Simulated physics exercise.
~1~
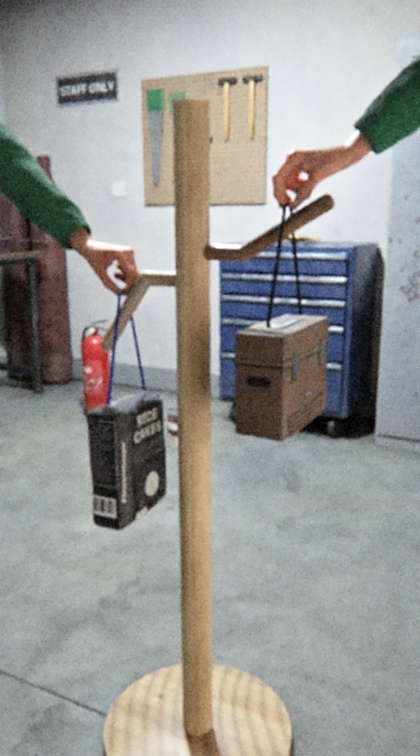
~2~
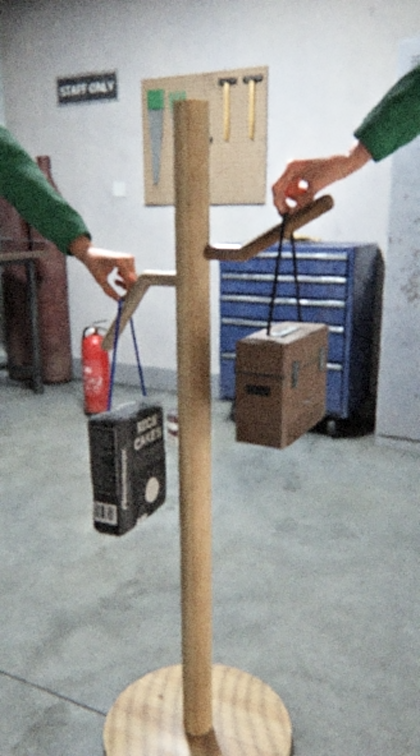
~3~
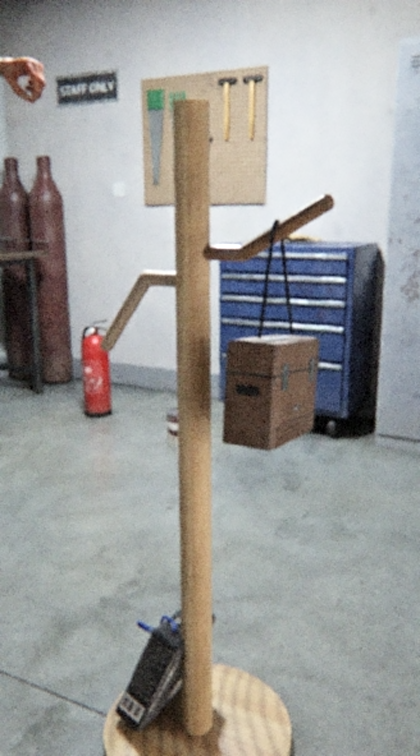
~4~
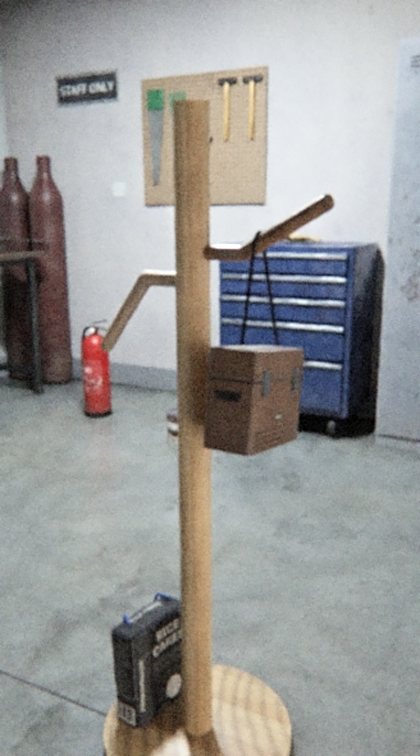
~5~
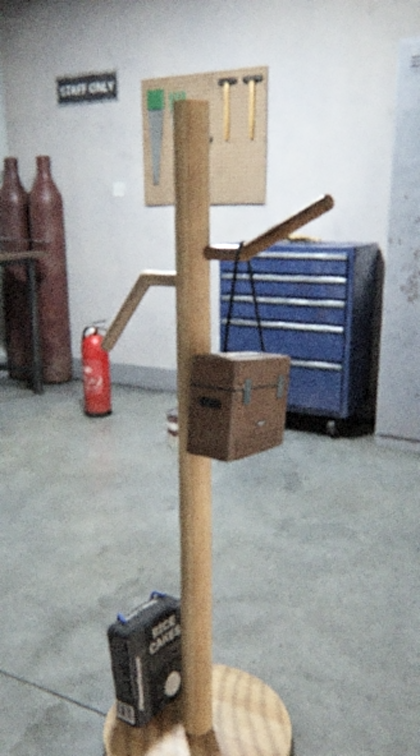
The footage shows two hands hanging a black bag and a brown case by loops on a wooden post's pegs. Once released, the bag drops from the left peg to the post's base, while the case slides inward along the right peg and remains hanging beside the post.
